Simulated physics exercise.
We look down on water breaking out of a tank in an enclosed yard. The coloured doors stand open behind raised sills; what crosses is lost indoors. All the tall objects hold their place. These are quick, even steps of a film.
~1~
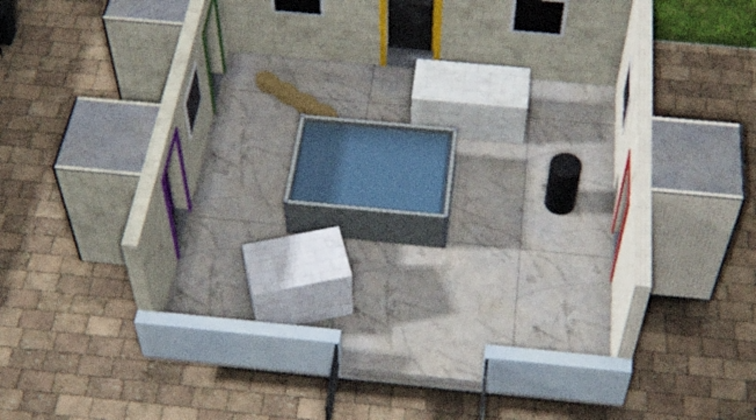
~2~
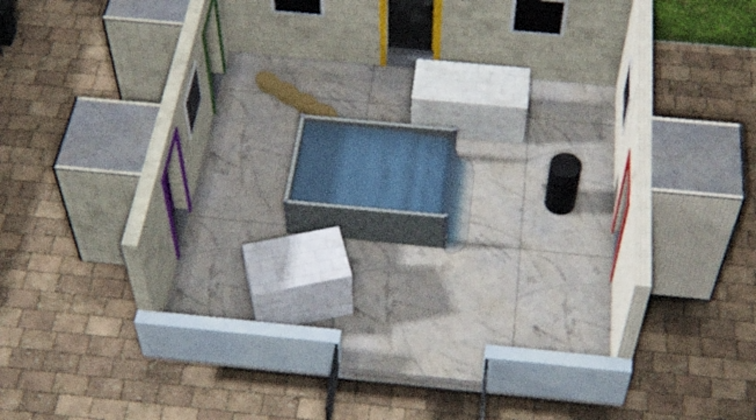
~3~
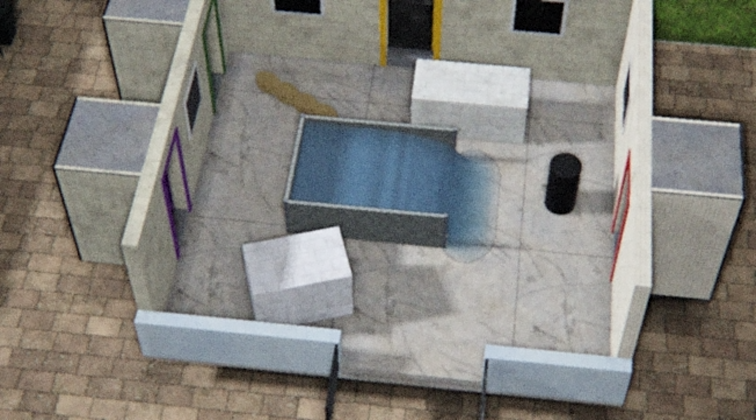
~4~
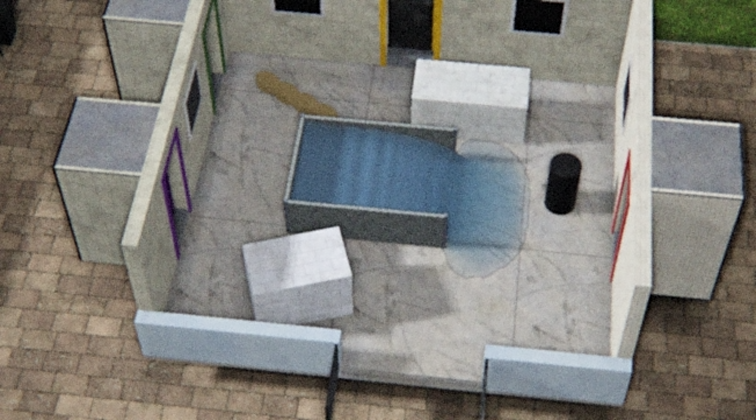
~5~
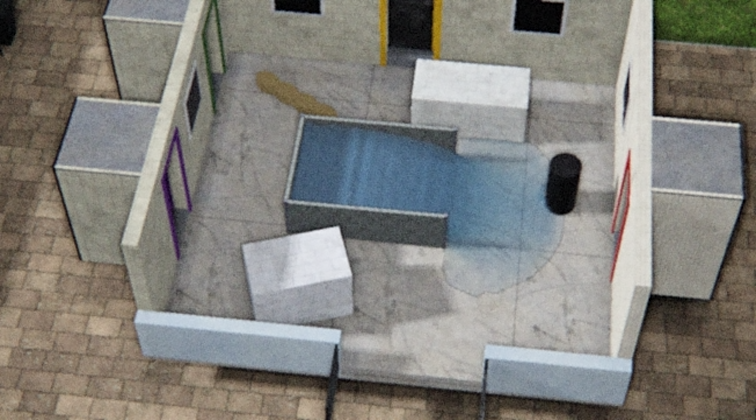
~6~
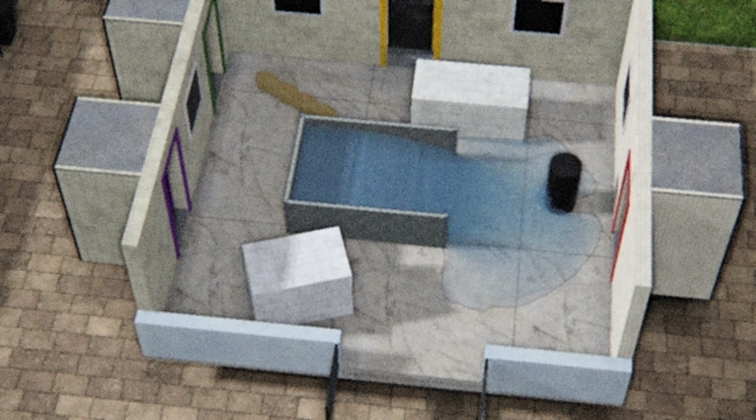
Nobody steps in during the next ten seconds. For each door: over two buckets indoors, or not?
The yellow door holds within the limit; the purple door holds within the limit; the red door floods; the green door floods.
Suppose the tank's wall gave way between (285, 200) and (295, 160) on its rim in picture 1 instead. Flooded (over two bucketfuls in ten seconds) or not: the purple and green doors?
One by one: The purple one passes that mark, the green one takes more.
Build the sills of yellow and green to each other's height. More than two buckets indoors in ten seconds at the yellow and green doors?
The yellow door passes that mark; the green door takes less.
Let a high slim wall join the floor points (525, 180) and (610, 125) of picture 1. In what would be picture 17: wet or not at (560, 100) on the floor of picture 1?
Answer: Wet.
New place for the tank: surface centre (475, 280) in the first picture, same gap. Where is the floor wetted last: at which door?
I say the purple-painted one.
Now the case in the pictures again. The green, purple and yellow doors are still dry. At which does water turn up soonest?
It is the yellow-painted one.
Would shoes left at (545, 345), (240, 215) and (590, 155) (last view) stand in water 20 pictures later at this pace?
In that order: Under water, not flooded, under water.
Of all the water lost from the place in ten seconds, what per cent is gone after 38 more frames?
Some 70 per cent.
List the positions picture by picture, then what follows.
The first frame shows the water tank at (372, 168) is whole and still.
In the second frame, the front is at (458, 159), out from the gap at (448, 192).
In the third frame, the front is at (478, 155), out from the gap at (448, 194).
In the fourth frame, the front is at (502, 150), out from the gap at (448, 195).
In the fifth frame, water pours out at (448, 196) and has run to (548, 165).
In the sixth frame, water pours out at (448, 196) and has run to (596, 234).
A moment on, water covers 30 % of the floor; the yellow door not reached, the purple door not reached, the red door far over two buckets in, the green door not reached.
Next, water covers 35 % of the floor; the yellow door not reached, the purple door not reached, the red door far over two buckets in, the green door not reached.
Then, water covers 50 % of the floor; the yellow door wet at the sill, nothing in, the purple door not reached, the red door far over two buckets in, the green door not reached.
Later, water covers 85 % of the floor; the yellow door wet at the sill, nothing in, the purple door not reached, the red door far over two buckets in, the green door under two buckets in.
In the end, water covers 95 % of the floor; the yellow door wet at the sill, nothing in, the purple door wet at the sill, nothing in, the red door far over two buckets in, the green door over two buckets in.
